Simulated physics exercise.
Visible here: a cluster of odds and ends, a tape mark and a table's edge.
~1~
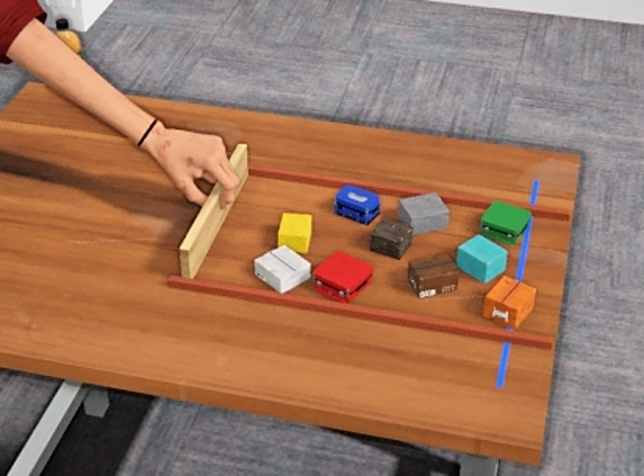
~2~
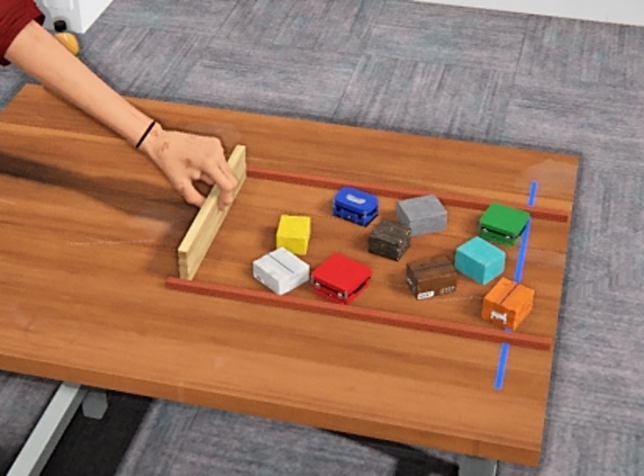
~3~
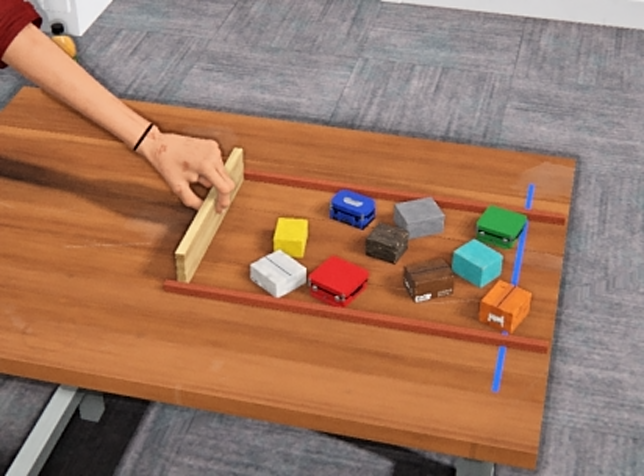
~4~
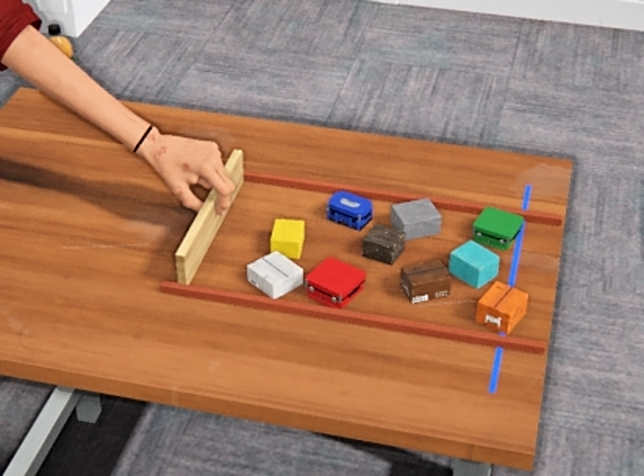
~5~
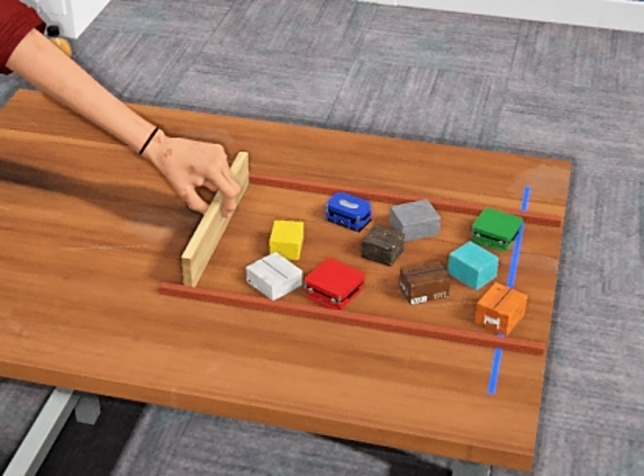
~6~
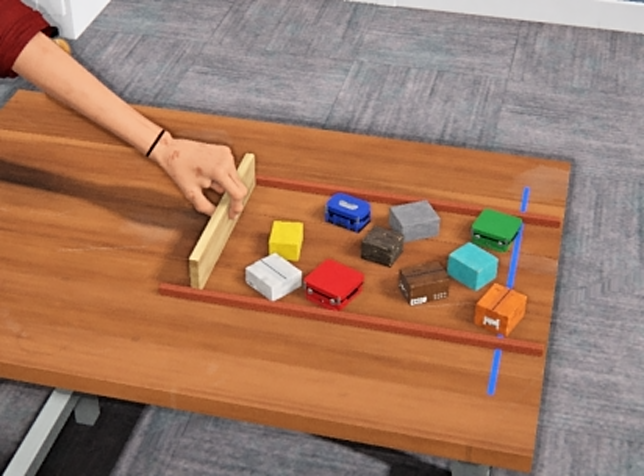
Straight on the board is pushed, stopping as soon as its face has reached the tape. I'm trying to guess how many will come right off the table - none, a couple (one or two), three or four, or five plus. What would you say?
Band: Five fallers or above.
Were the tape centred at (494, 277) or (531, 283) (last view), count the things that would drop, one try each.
In the first try the count is 6, and in the second it is 7.
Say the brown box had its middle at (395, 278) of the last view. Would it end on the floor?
From that start, the object then does not stay.
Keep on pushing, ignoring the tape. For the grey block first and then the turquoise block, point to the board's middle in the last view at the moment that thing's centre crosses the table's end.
Grey block over the end: About (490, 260). Turquoise block over the end: About (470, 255).
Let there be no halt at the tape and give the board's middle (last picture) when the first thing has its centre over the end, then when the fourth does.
First: Around (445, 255). Next: Around (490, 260).
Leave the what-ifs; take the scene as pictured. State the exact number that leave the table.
Total: 7.
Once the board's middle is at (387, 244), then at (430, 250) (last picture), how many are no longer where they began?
The first count is 9, and then it's 10.
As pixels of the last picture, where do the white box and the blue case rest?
Listed as asked: First (530, 311), and then (539, 236).
A little later, none off yet; orange box at rest near (500, 310); green case at rest near (496, 231); turquoise block at rest near (472, 266).
Next, none off yet; orange box shifted a little near (519, 313); green case shifted about its own width near (532, 235); turquoise block shifted about its own width near (504, 266).
When it is over, the number that fall off is five or more; down, red case, black block, grey block, brown box, turquoise block, green case and orange box.
